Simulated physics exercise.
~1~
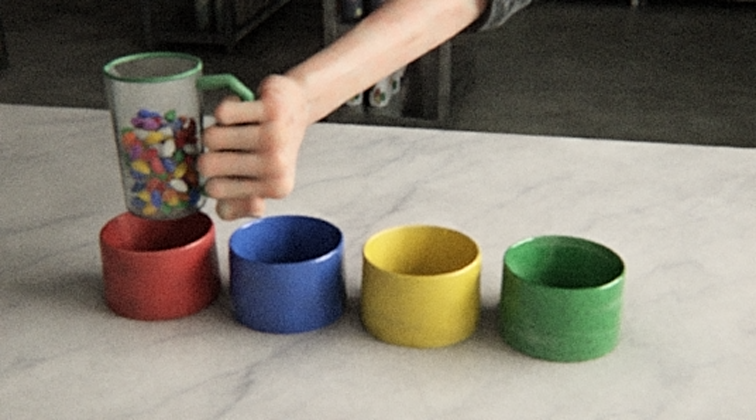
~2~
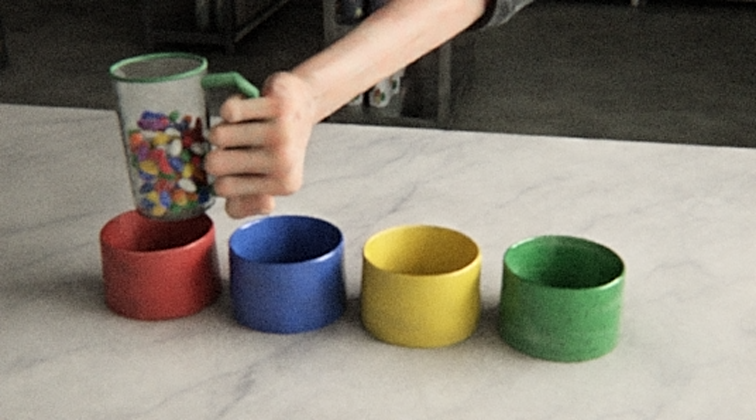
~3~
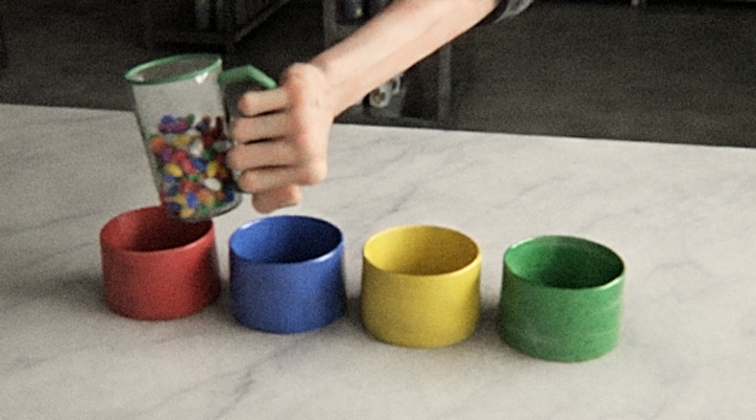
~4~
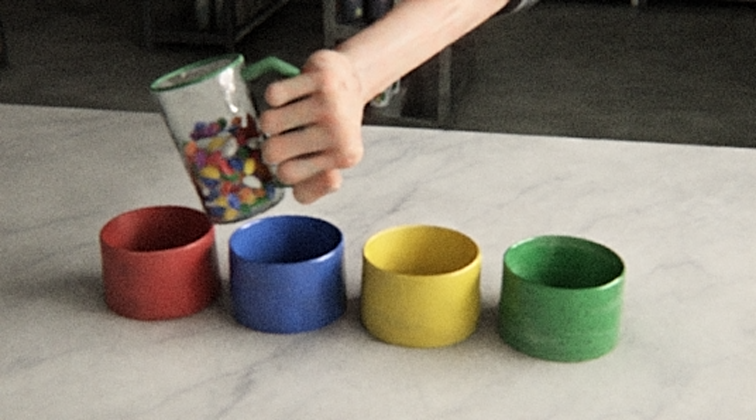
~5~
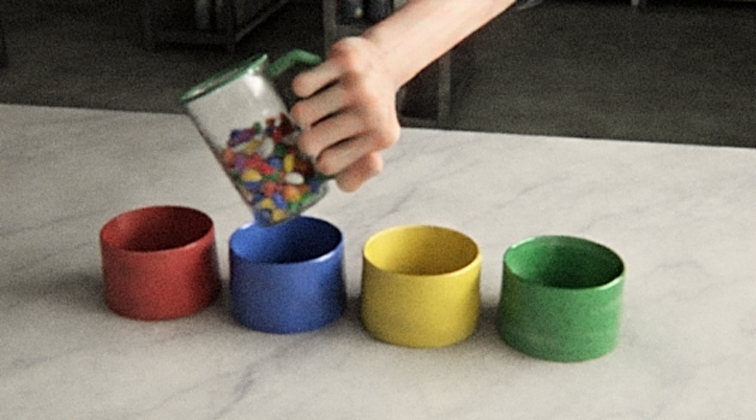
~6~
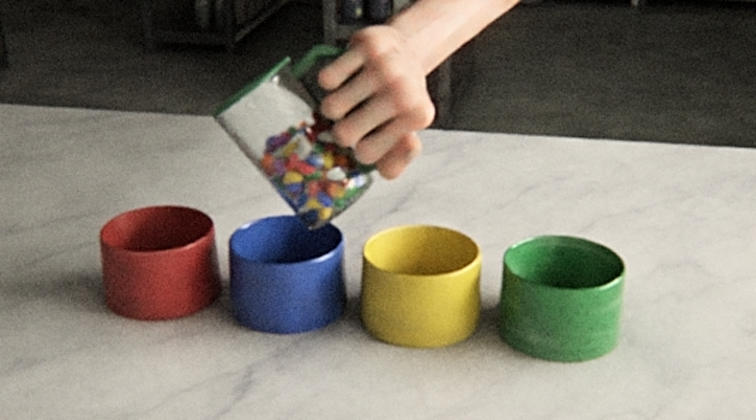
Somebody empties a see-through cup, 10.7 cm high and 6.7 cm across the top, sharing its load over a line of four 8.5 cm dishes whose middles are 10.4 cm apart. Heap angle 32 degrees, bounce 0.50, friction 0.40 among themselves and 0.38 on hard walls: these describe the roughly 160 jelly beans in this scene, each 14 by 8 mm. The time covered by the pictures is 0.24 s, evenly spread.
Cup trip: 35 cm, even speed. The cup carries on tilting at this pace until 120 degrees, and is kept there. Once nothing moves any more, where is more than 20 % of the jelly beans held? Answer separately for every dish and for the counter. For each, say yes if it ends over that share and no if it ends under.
Red: Ends up with a fifth or less; blue: Ends up with a fifth or less; green: Ends up with more than a fifth; yellow: Ends up with a fifth or less; counter: Ends up with a fifth or less.
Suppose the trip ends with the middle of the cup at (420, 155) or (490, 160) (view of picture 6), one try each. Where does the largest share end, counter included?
Try 1 - counter; try 2 - yellow.
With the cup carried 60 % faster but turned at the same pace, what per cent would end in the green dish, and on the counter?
Green: 100; counter: 0.
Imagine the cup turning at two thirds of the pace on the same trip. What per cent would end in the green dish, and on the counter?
Green 100; counter 0.
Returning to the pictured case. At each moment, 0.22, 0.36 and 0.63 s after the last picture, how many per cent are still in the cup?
In order, near 100 %, 100 % and 80 %.
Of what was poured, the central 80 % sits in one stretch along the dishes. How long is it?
It spans about 5 centimetres along the dishes.
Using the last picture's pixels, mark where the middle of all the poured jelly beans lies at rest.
Once everything settles, the centre is around (552, 299).
Then, 0.22 s after the last picture, tilt 82 degrees; cup holds 100 %.
Then, 0.36 s after the last picture, tilt 110 degrees; cup holds 100 %.
Then, 0.63 s after the last picture, tilt 120 degrees; cup holds 80 %, green 20 %.
In the end, red 0 %, blue 0 %, green 100 %, yellow 0 %, counter 0 %.
